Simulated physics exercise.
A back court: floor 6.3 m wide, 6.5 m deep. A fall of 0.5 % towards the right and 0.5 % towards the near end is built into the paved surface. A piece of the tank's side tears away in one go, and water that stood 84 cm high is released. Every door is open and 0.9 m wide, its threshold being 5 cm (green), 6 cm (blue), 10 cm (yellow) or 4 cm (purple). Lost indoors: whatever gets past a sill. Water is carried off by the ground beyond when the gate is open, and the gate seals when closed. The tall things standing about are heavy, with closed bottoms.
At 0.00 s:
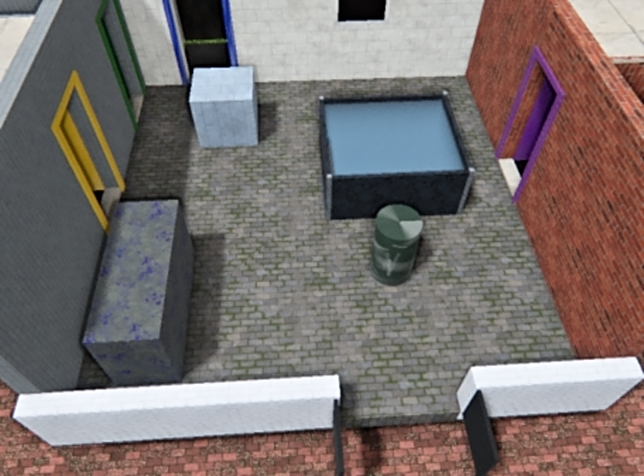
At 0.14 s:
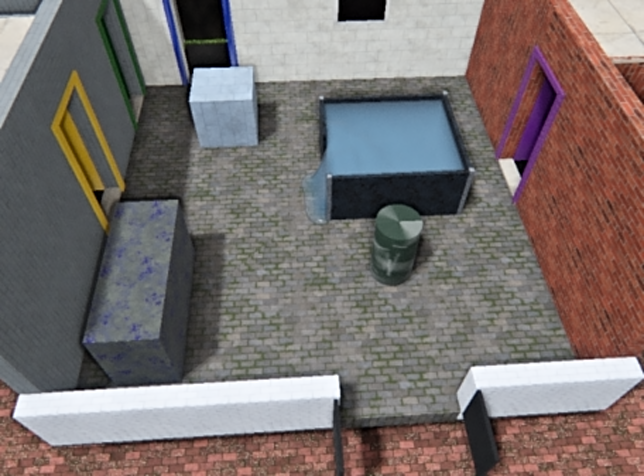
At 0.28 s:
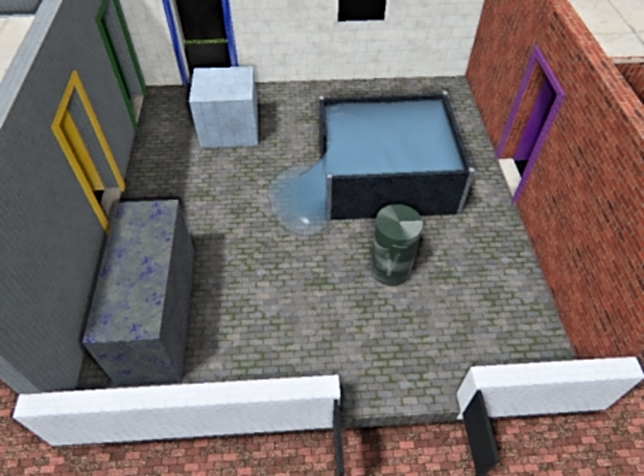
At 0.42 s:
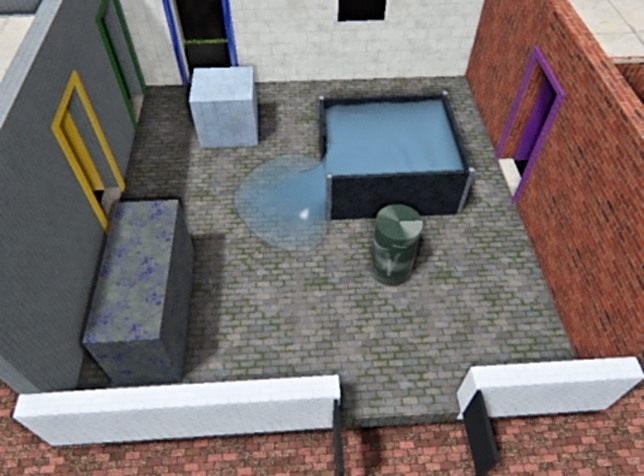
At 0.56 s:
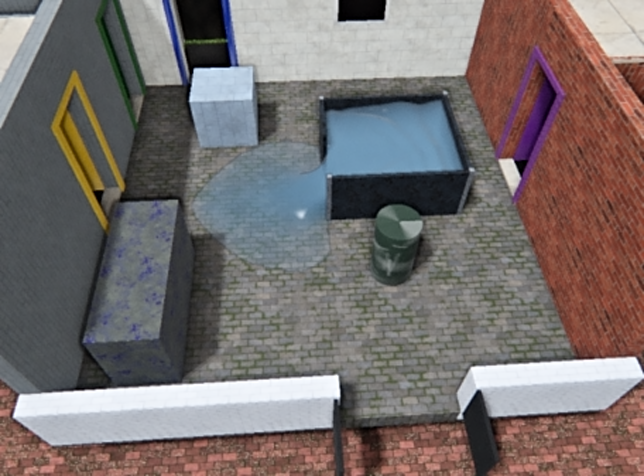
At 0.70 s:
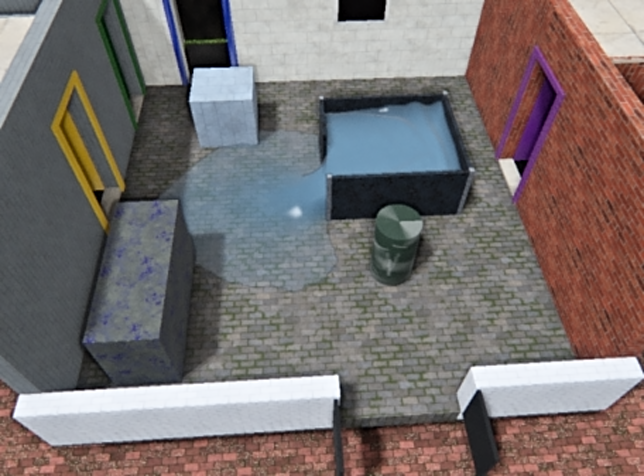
The clip shows a walled paved court with blocks, a dark green barrel and a tank of still water; then water pours from the tank's left side and spreads leftward in a widening pool across the paving.
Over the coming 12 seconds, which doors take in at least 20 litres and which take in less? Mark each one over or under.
Green door - over; blue door - over; yellow door - over; purple door - over.
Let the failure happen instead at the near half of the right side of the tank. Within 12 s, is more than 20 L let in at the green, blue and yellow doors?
So green stays lower, blue stays lower, yellow stays lower.
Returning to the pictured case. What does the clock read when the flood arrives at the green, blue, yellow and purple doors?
So, green at 1.6 s, then blue at 2.6 s, yellow at 0.9 s, and purple at 6.5 s.
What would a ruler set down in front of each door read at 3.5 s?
Depths in cm: Green 8, blue 9, yellow 19, purple 0.
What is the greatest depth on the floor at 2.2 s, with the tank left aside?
I'd put it at close to 36 cm.
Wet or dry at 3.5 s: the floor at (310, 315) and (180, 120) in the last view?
I'd say drenched, then drenched.
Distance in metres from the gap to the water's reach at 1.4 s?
Distance: Approx. 3.8 m.
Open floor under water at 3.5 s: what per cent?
55 %.
After 1.4 s water covers 30 % of the floor and is deepest (45 cm) near (323, 202); green door not reached, blue door not reached, yellow door 17 cm at the sill, 37 L in, purple door not reached.
After 2.2 s water covers 40 % of the floor and is deepest (36 cm) near (110, 247); green door 8 cm at the sill, 0 L in, blue door not reached, yellow door 32 cm at the sill, 138 L in, purple door not reached.
After 3.5 s water covers 55 % of the floor and is deepest (28 cm) near (71, 416); green door 8 cm at the sill, 7 L in, blue door 9 cm at the sill, 3 L in, yellow door 19 cm at the sill, 240 L in, purple door not reached.
After 7.0 s water covers 90 % of the floor and is deepest (14 cm) near (71, 416); green door 10 cm at the sill, 41 L in, blue door 10 cm at the sill, 33 L in, yellow door 12 cm at the sill, 305 L in, purple door 1 cm at the sill, 0 L in.
After 12.0 s water covers 100 % of the floor and is deepest (11 cm) near (472, 98); green door 7 cm at the sill, 88 L in, blue door 6 cm at the sill, 55 L in, yellow door 7 cm at the sill, 308 L in, purple door 10 cm at the sill, 42 L in.
